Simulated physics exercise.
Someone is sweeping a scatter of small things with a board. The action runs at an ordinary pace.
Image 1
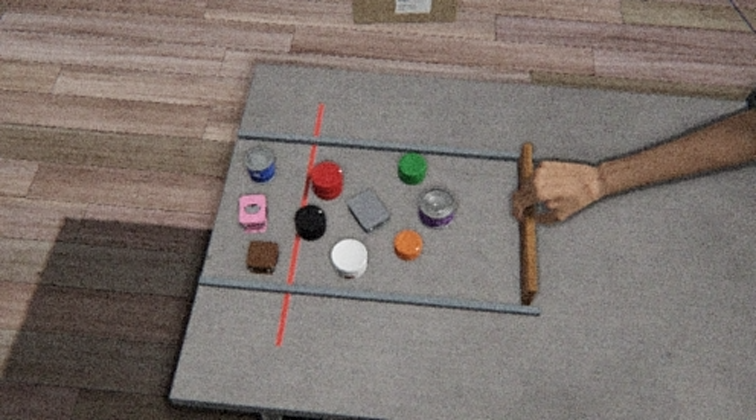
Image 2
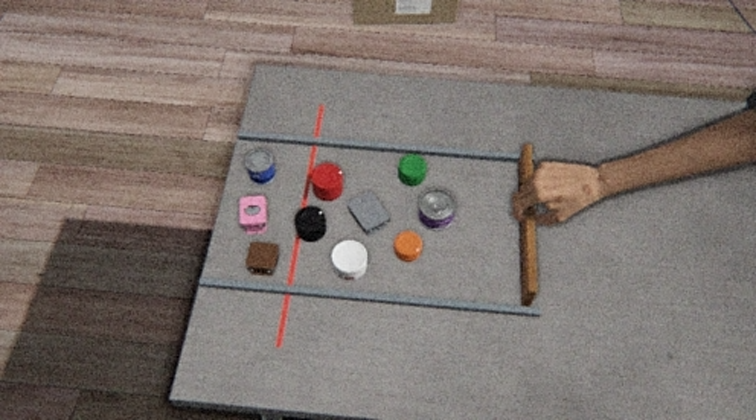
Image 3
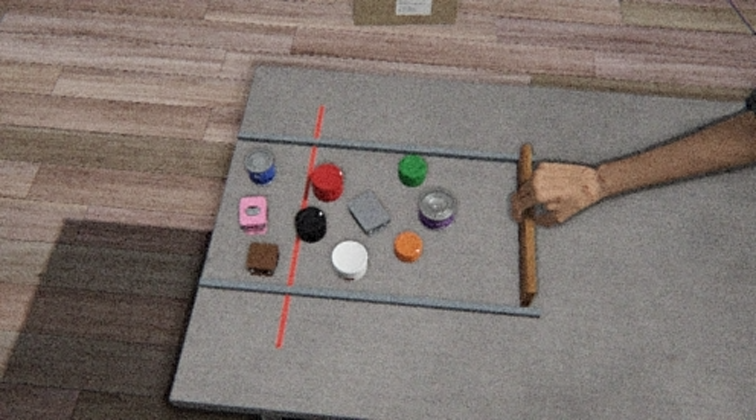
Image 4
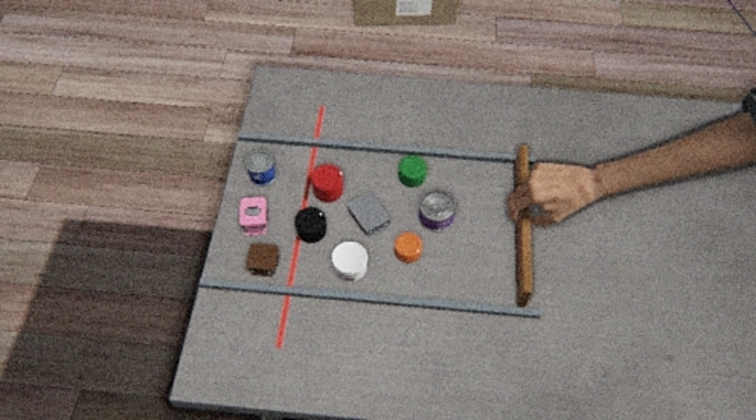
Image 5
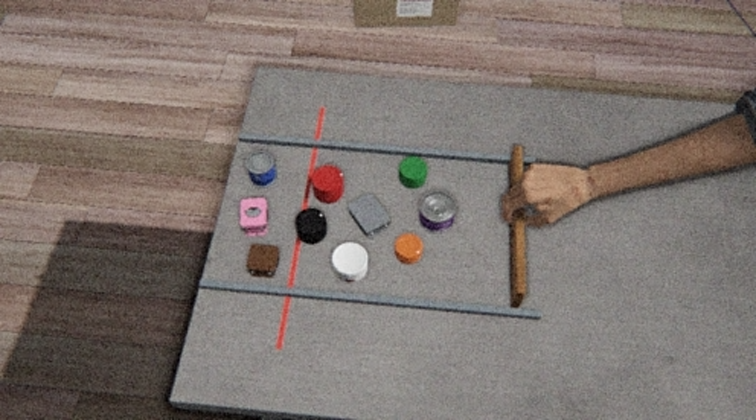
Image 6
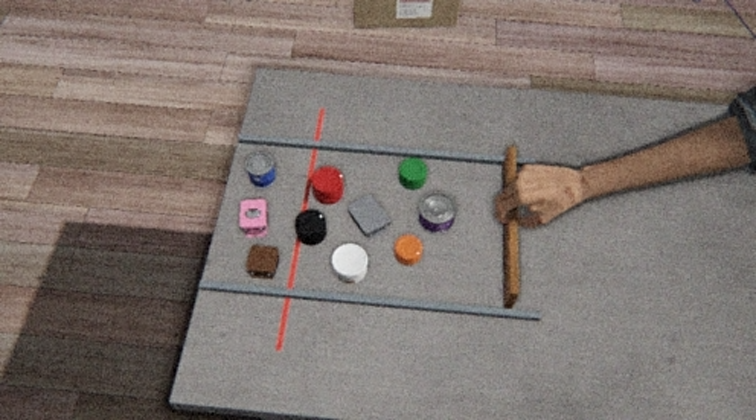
On a grey tabletop, a hand slides a wooden board slightly left between two rails, the scattered small pots and cases staying still.
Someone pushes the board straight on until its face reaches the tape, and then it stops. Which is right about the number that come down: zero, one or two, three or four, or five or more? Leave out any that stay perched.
Nothing slips off.
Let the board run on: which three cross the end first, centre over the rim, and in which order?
They are the pink case, then the blue pot, then the brown case.
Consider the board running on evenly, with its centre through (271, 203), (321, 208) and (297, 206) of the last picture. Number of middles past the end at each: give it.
Past-the-end tally - position 1: 2, position 2: 0, position 3: 0.
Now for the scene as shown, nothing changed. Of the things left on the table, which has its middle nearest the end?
Foremost one: Pink case.
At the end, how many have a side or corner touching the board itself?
The figure is 4.
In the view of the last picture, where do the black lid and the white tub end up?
You'll see the black lid at (253, 243), with the white tub at (276, 262).
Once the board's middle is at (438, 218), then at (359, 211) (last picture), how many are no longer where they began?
That makes 1 at the first spot and 7 at the second.
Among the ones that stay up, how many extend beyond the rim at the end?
That would be 1.
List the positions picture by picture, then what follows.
Blue pot (261, 167); pink case (254, 214); brown case (263, 258); board (526, 221); tape (303, 212), in the first picture.
Pink case (254, 215); white tub (350, 261), in the second picture.
Brown case (263, 260); purple pot (437, 211), in the third picture.
Blue pot (261, 169); green lid (412, 172), in the fourth picture.
Pink case (255, 217); orange lid (408, 249), in the fifth picture.
Blue pot (261, 171); pink case (254, 218); brown case (264, 262); board (510, 224); tape (303, 216), in the sixth picture.
Early on, none off yet; blue pot at rest near (261, 171); pink case at rest near (254, 218); brown case at rest near (264, 262).
Finally, the number that fall off is zero.
